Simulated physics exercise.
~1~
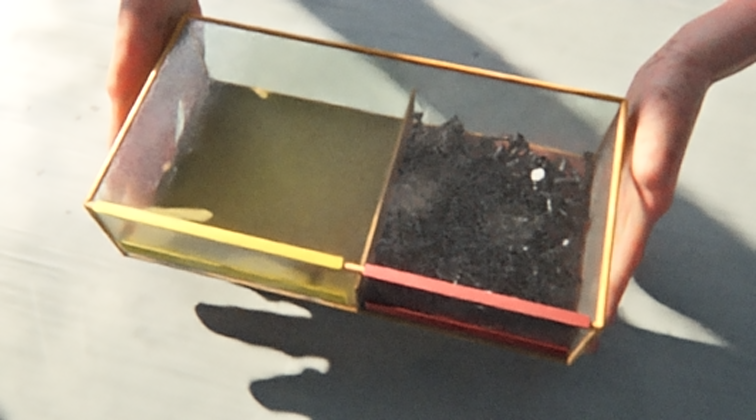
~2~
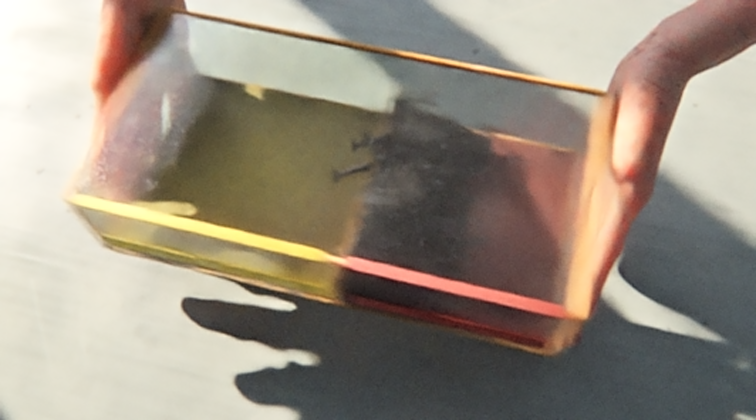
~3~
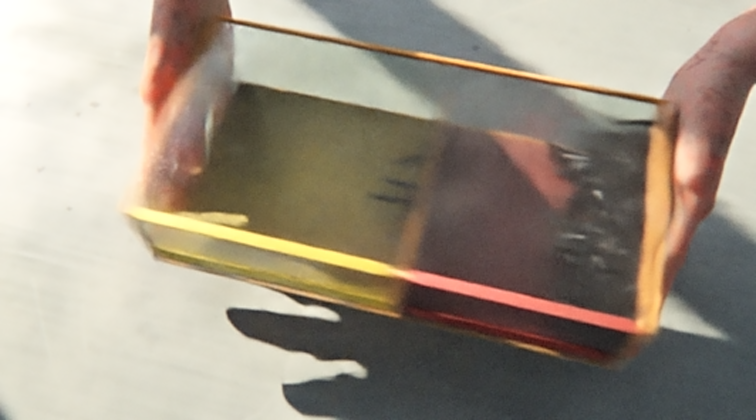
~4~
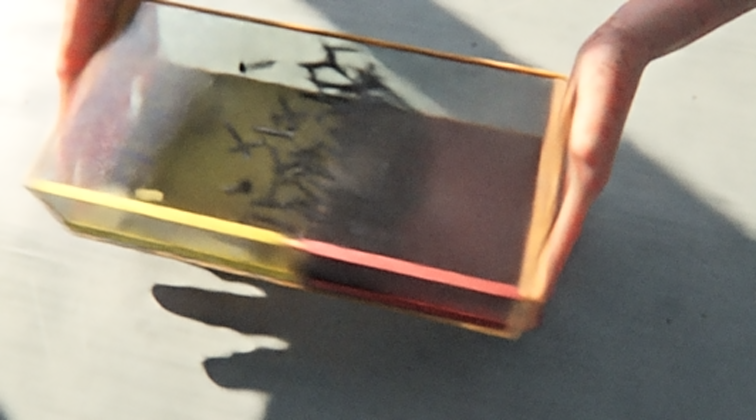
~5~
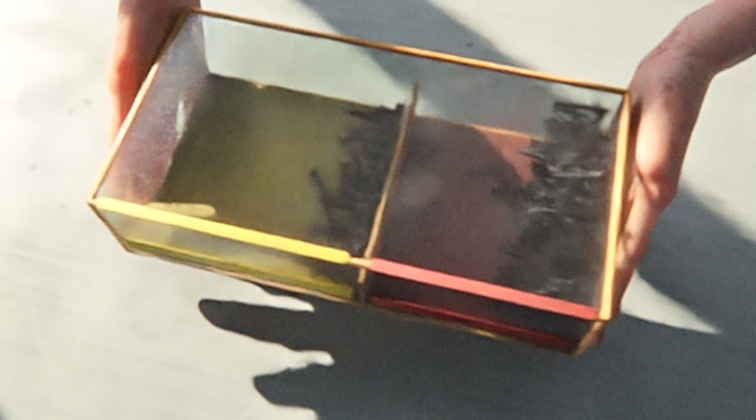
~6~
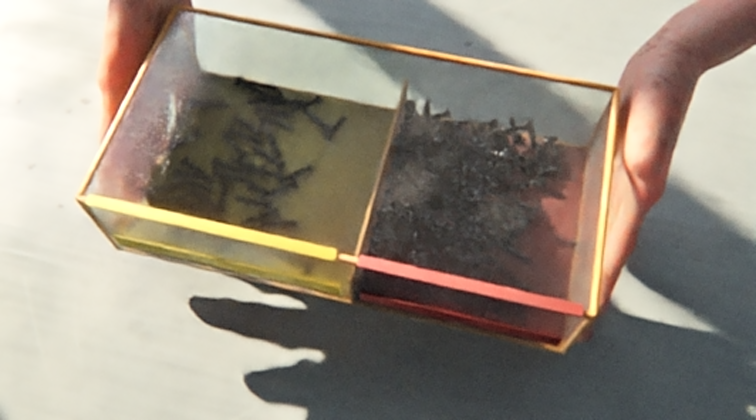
Above a grey surface, hands shaking a lidded clear box side to side, dark screws spilling from red compartment into yellow one.
